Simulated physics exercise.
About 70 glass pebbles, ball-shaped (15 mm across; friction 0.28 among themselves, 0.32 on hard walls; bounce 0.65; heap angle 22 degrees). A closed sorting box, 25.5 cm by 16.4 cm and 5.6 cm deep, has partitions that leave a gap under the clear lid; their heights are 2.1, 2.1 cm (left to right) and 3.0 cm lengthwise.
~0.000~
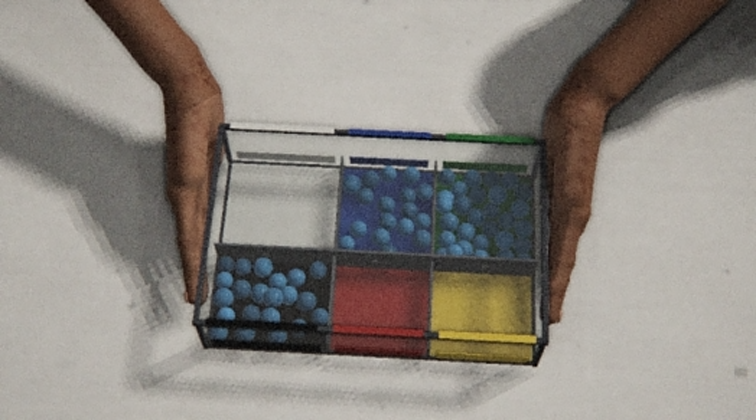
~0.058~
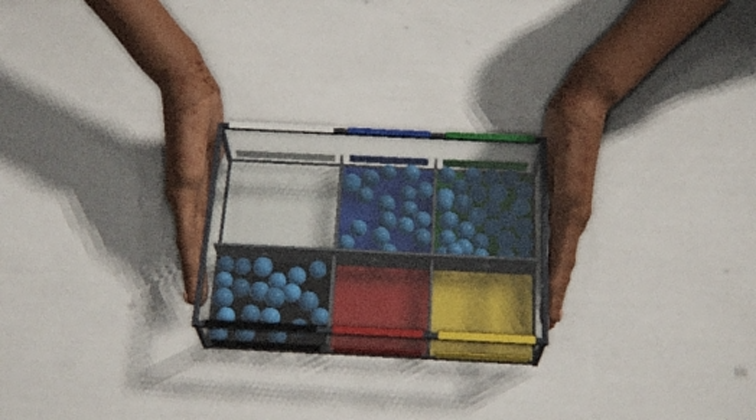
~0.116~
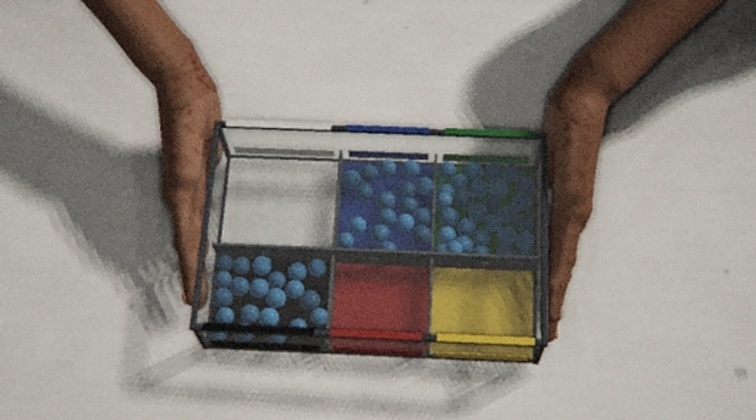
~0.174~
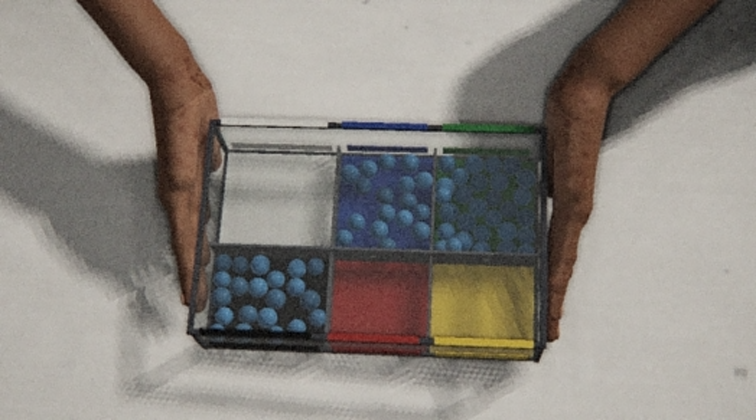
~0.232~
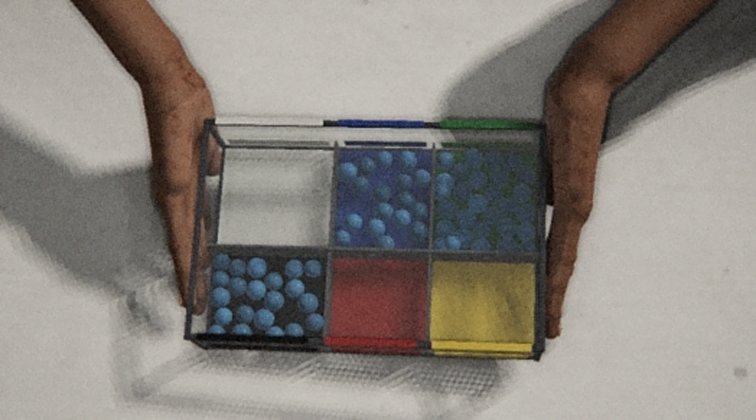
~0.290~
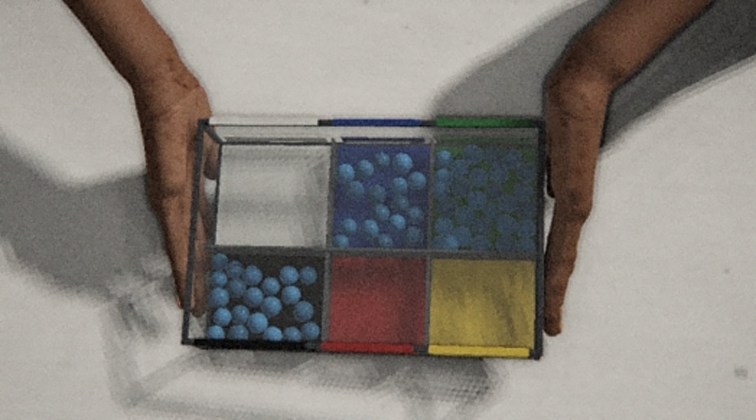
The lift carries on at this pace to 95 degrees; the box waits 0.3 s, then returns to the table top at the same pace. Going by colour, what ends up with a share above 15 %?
Red: Over, blue: Under, green: Under, yellow: Under, white: Under, black: Over.
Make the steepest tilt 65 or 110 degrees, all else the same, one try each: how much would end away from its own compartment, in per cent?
About 0 and 70 per cent.
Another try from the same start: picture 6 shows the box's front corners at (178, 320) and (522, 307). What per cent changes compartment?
It would be near 70 per cent.
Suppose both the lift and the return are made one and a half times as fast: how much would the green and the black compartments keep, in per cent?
Then: Green 0; black 70.
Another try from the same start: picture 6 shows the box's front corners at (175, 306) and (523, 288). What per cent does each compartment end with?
Red 0, blue 0, green 0, yellow 0, white 70, black 25.
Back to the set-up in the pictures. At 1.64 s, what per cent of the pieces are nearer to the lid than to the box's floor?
Some 70 per cent.
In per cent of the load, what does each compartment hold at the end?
Red 30; blue 0; green 0; yellow 0; white 0; black 70.
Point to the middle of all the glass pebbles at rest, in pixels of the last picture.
At about (294, 307).
Then, at 1.64 s, tilt 95 degrees; red 20 %, blue 10 %, green 15 %, yellow 10 %, black 45 %.
After 2.54 s, tilt 48 degrees; red 30 %, black 70 %.
After 3.44 s, tilt 0 degrees; red 30 %, black 70 %.
In the end, at 4.2 s, red 30 %, blue 0 %, green 0 %, yellow 0 %, white 0 %, black 70 %.
